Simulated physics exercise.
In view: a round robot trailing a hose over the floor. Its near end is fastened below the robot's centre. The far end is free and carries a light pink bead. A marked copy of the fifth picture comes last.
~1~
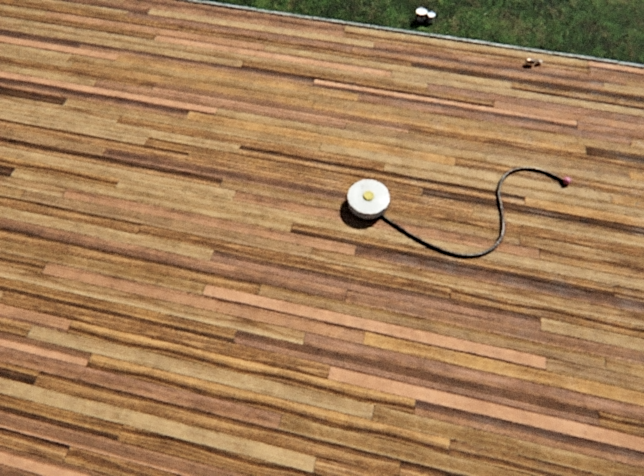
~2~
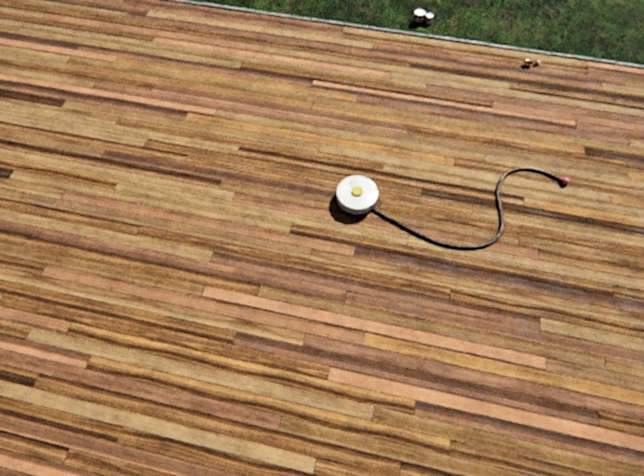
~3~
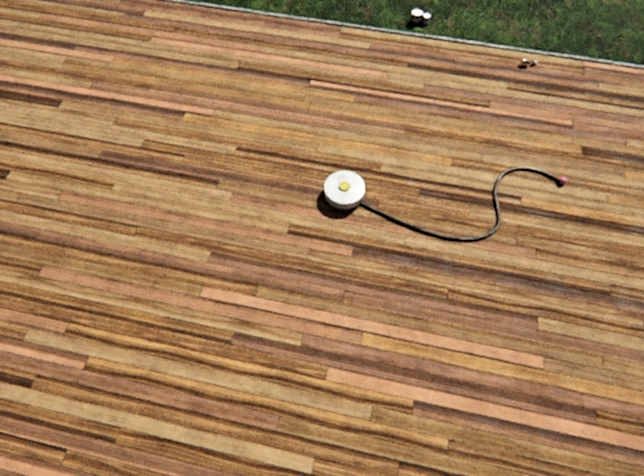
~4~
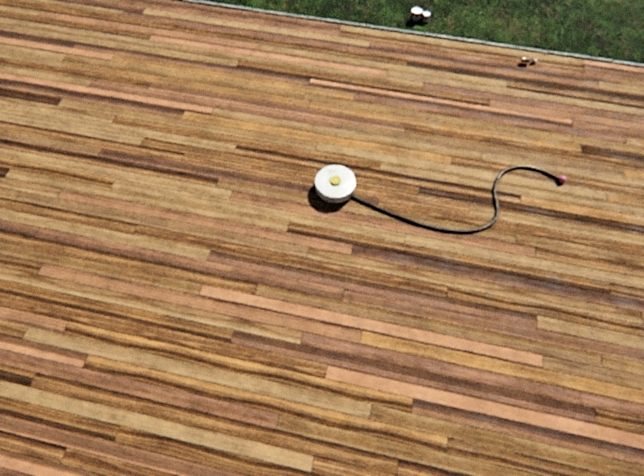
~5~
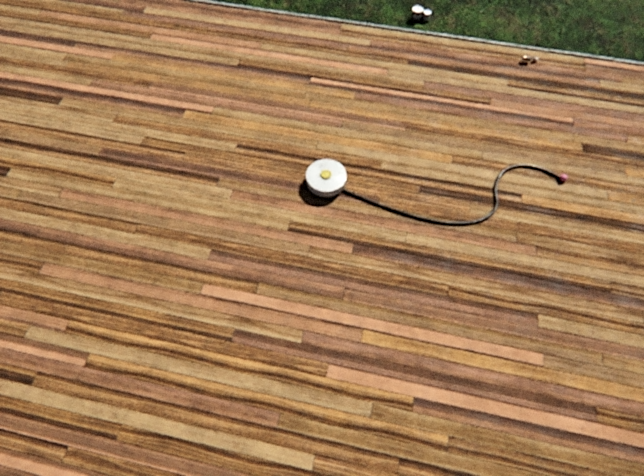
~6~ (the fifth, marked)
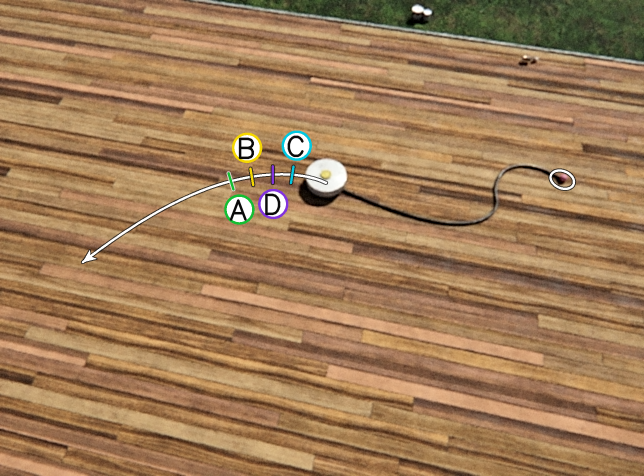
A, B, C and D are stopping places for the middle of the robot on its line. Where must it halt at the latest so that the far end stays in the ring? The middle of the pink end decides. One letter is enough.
It can go as far as D.
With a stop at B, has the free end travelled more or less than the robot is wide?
Less.
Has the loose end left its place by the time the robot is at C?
No.
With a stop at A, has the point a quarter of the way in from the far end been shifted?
Yes.
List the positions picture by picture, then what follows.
Free end (567, 181); robot (368, 200), in the first picture.
Robot (357, 196); free end (566, 181), in the second picture.
Robot (344, 191); free end (563, 181), in the third picture.
Robot (335, 185); free end (562, 179), in the fourth picture.
Robot (326, 179); free end (563, 178), in the fifth picture.
On the marked copy, A at (231, 181); B at (252, 177); C at (292, 175); D at (273, 175); the ring at (562, 180); the route from (326, 183) via (199, 192) to (83, 262).
With D. Early on, robot (308, 173), middle of the hose (454, 212), free end (563, 178).
Further on, robot (289, 170), middle of the hose (436, 199), free end (563, 178).
At the end, robot (272, 170), middle of the hose (420, 189), free end (559, 176); the free end is still in its ring.
As for the rest, A drags the free end to (522, 176); B drags the free end to (541, 173); C is safe but short.
